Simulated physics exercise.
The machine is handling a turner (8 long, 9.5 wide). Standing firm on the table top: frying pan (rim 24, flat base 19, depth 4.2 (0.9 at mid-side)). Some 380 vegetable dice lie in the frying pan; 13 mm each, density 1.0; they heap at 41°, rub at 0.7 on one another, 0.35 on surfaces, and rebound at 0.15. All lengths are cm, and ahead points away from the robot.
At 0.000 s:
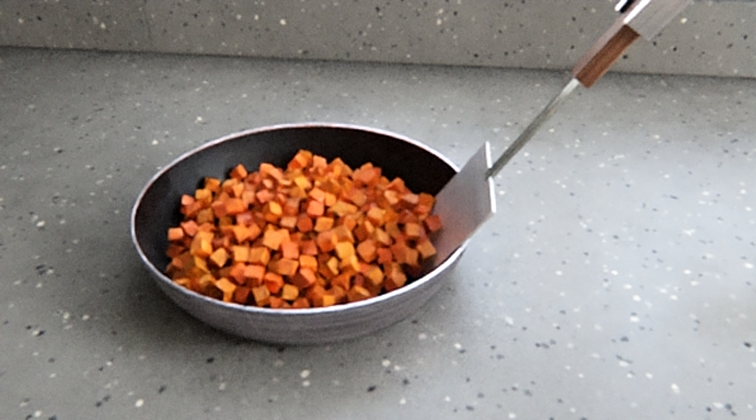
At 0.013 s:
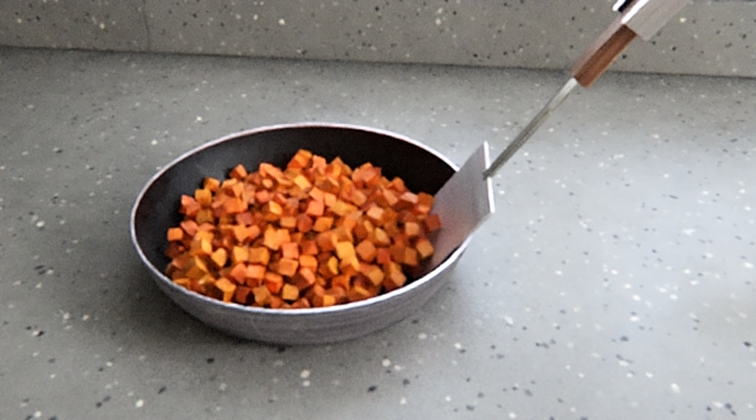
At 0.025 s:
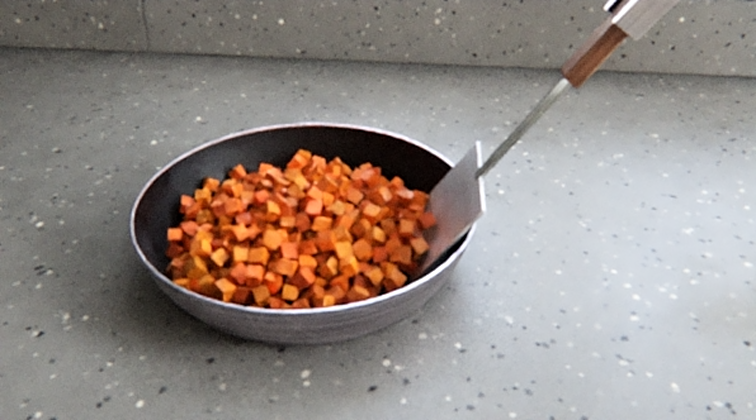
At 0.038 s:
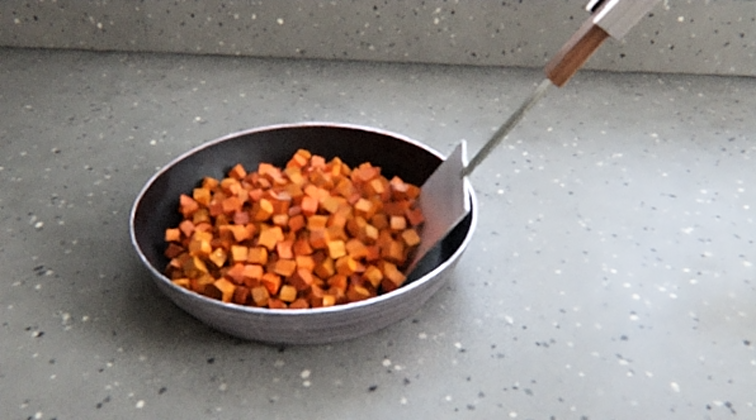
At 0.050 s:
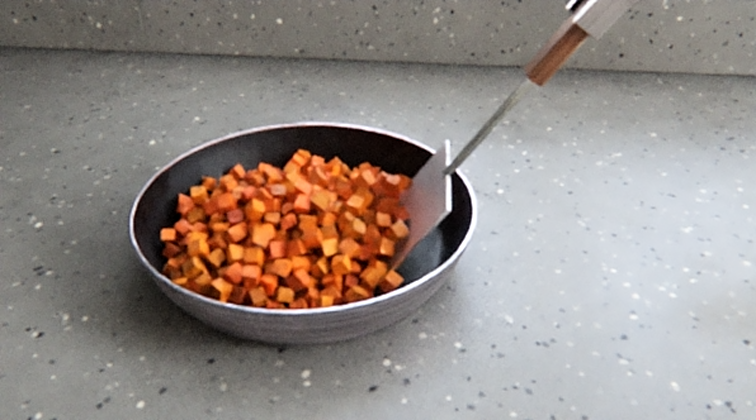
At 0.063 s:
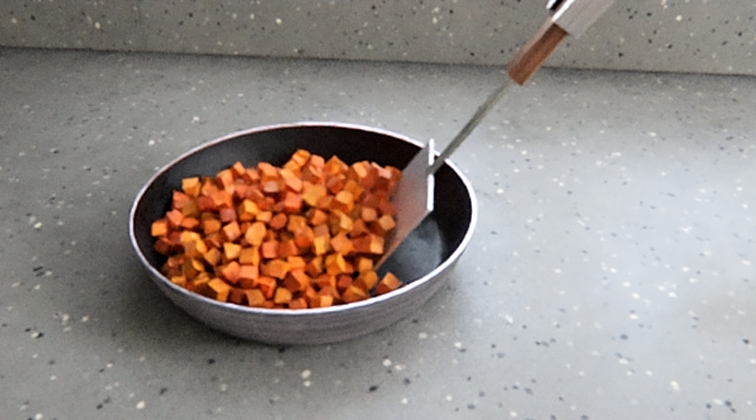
A dark frying pan with a pale rim sits on a speckled grey counter, seen from slightly above, with a matching upright surface behind it. It holds a heap of small orange vegetable cubes, and a metal turner with a brown and silver handle slants in from the upper right. The turner slides left inside the pan, pushing the cubes slightly leftward and baring dark pan at the right, while the view stays still.
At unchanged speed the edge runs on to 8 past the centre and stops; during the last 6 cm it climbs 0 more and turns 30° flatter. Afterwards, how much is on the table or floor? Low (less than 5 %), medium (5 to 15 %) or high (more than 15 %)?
A medium share, 5 to 15 %, ends on the table or floor.
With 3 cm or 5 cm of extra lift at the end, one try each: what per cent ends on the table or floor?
About 25 and 40 per cent.
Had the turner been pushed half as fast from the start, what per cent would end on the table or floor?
Then about 5 per cent.
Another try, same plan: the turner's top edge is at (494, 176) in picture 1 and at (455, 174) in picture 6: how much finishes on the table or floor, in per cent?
About 0 per cent.
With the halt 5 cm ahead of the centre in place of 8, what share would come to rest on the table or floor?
It would be near 0 per cent.
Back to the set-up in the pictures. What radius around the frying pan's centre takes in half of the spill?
Roughly 16 cm.
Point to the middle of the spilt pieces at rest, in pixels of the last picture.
At about (112, 231).
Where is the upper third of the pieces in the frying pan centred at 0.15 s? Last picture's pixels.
At about (247, 190).
After 0.11 s, sloping 56°, highest piece 7 above the table; 381 in the frying pan.
After 0.15 s, sloping 46°, highest piece 8 above the table; 381 in the frying pan.
After 0.38 s, sloping 26°, highest piece 6 above the table; 346 in the frying pan, 34 on the table or floor, 1 on the blade or in flight.
After 1.43 s, sloping 26°, highest piece 6 above the table; 345 in the frying pan, 36 on the table or floor.
At rest, 345 in the frying pan, 36 on the table or floor. That is 9 % on the table or floor.
